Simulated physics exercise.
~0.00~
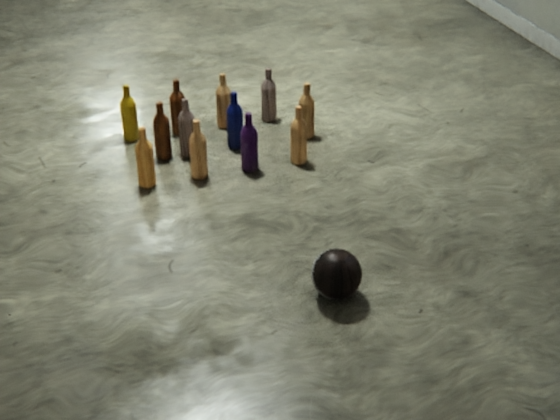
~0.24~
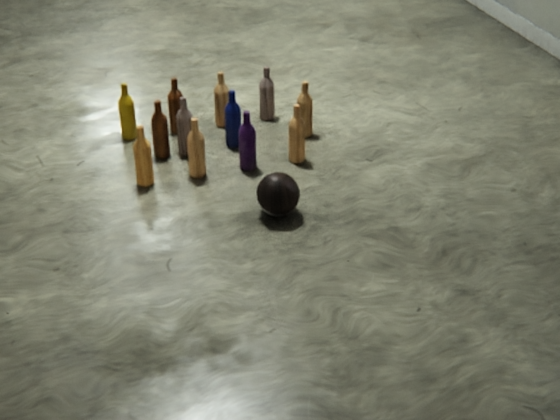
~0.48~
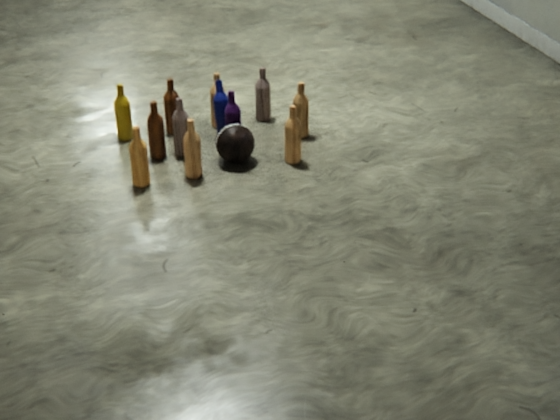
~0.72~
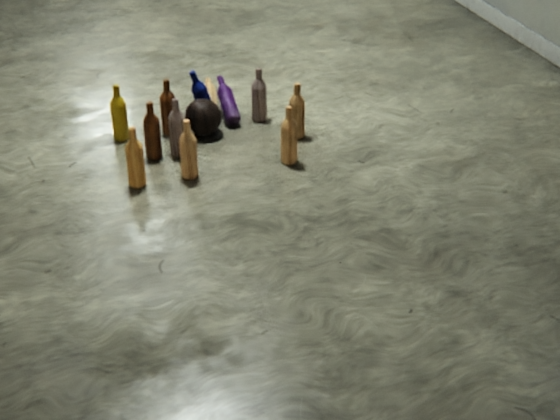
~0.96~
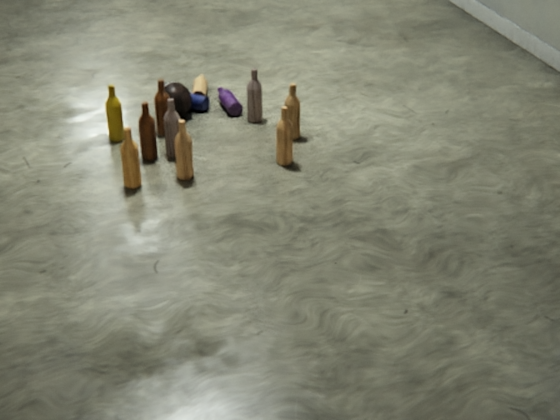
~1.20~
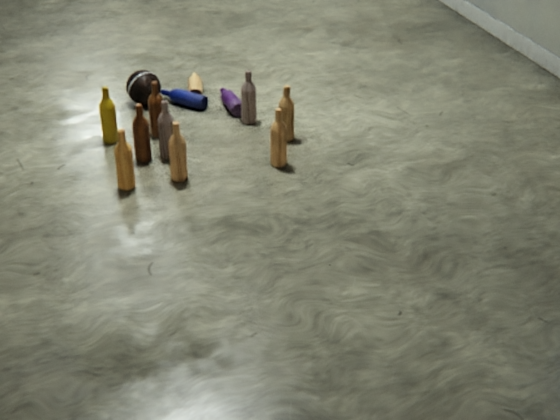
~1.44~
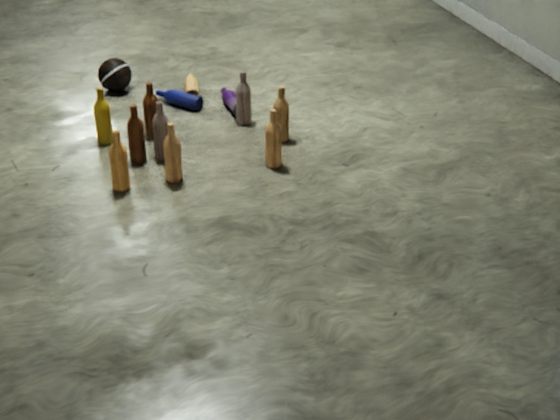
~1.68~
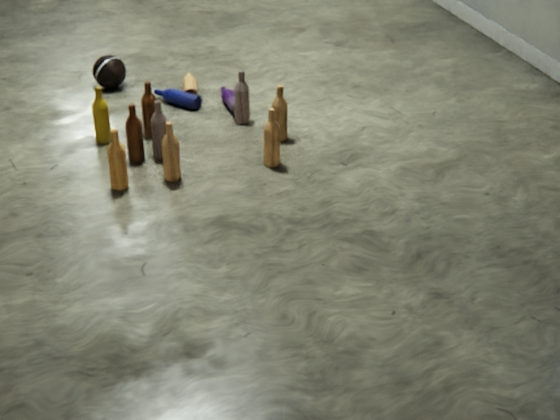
On a smooth, swirly grey floor, a dark ball rolled away toward the upper left into a group of bottle-shaped skittles, knocking over the purple one, the blue one and a tan one, and ended up behind the yellow skittle, which stayed standing.
